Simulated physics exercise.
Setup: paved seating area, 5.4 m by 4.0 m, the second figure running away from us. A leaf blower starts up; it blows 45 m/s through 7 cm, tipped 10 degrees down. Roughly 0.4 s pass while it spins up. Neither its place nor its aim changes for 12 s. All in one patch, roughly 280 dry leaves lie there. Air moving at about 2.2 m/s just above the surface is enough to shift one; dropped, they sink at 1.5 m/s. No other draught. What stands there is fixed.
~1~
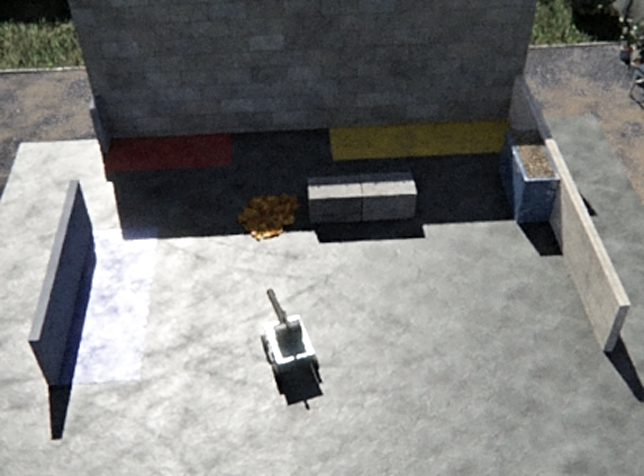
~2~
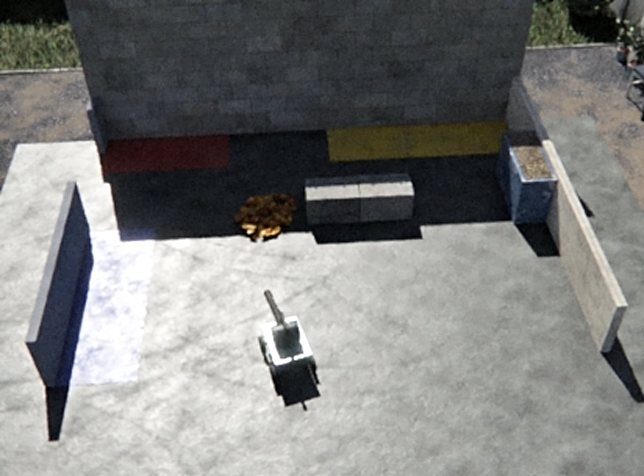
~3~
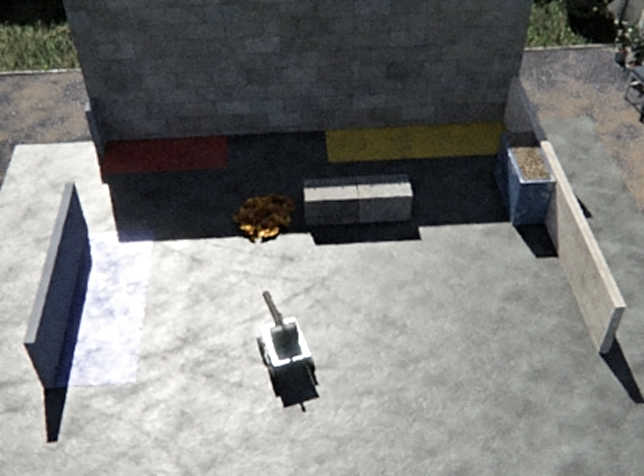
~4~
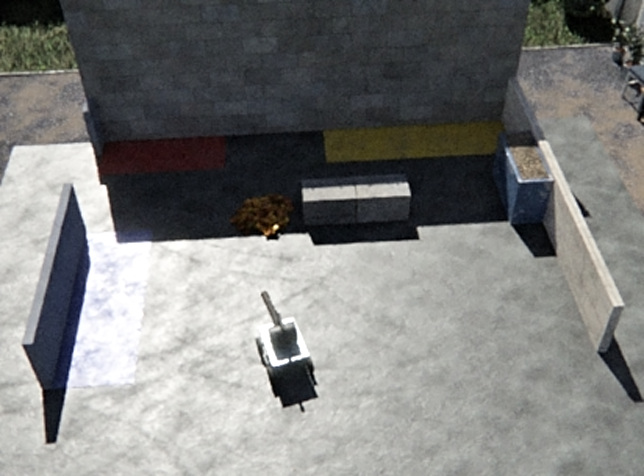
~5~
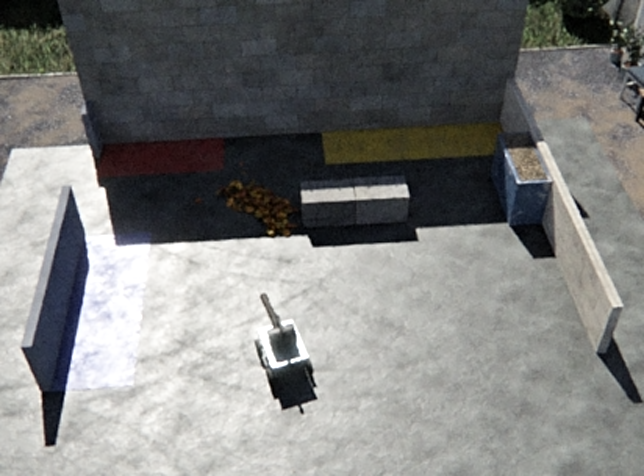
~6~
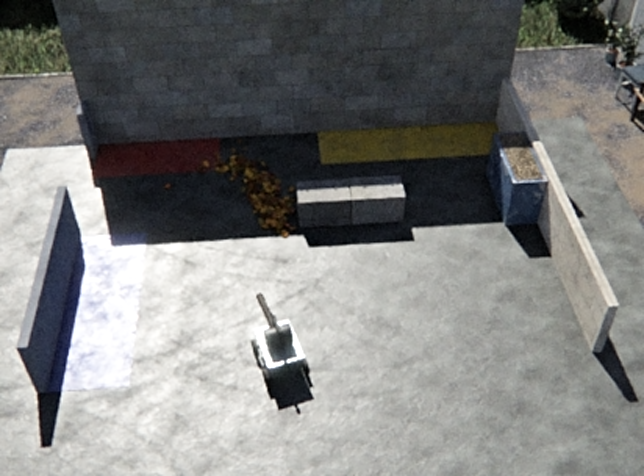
To begin with, a patch of orange-brown dry leaves lies still beside a low stone seat, with a small leaf blower standing in front, pointed towards it. The leaves then stir and spread back and to the left, stretching into a loose trail that reaches the red painted bay's edge.
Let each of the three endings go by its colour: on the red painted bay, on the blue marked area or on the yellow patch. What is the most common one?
The colour with the most is yellow.
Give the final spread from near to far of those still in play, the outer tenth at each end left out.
1.2 m or thereabouts.
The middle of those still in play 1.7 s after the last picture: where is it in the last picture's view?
Their middle sits roughly at (284, 138) in the last view.
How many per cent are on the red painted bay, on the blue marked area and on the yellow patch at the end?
I'd put it at around 2 % for red, 0 % for blue and 30 % for yellow.
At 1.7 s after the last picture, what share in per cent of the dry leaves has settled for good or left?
Near 15 %.
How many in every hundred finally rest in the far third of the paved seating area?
Something close to 90 % ends up there.
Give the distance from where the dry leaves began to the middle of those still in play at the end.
1.8 m.
Then, 1.7 s after the last picture, 8 % are on the yellow patch, 0 % on the blue marked area and 5 % on the red painted bay; the middle of those still in play is near (284, 138); 15 % have settled or left.
Then, 3.1 s after the last picture, 10 % are on the yellow patch, 0 % on the blue marked area and 4 % on the red painted bay; the middle of those still in play is near (288, 135); 24 % have settled or left.
Then, 5.8 s after the last picture, 18 % are on the yellow patch, 0 % on the blue marked area and 3 % on the red painted bay; the middle of those still in play is near (292, 136); 38 % have settled or left.
Then, 11.2 s after the last picture, at the end, 26 % are on the yellow patch, 0 % on the blue marked area and 2 % on the red painted bay; the middle of those still in play is near (296, 134).
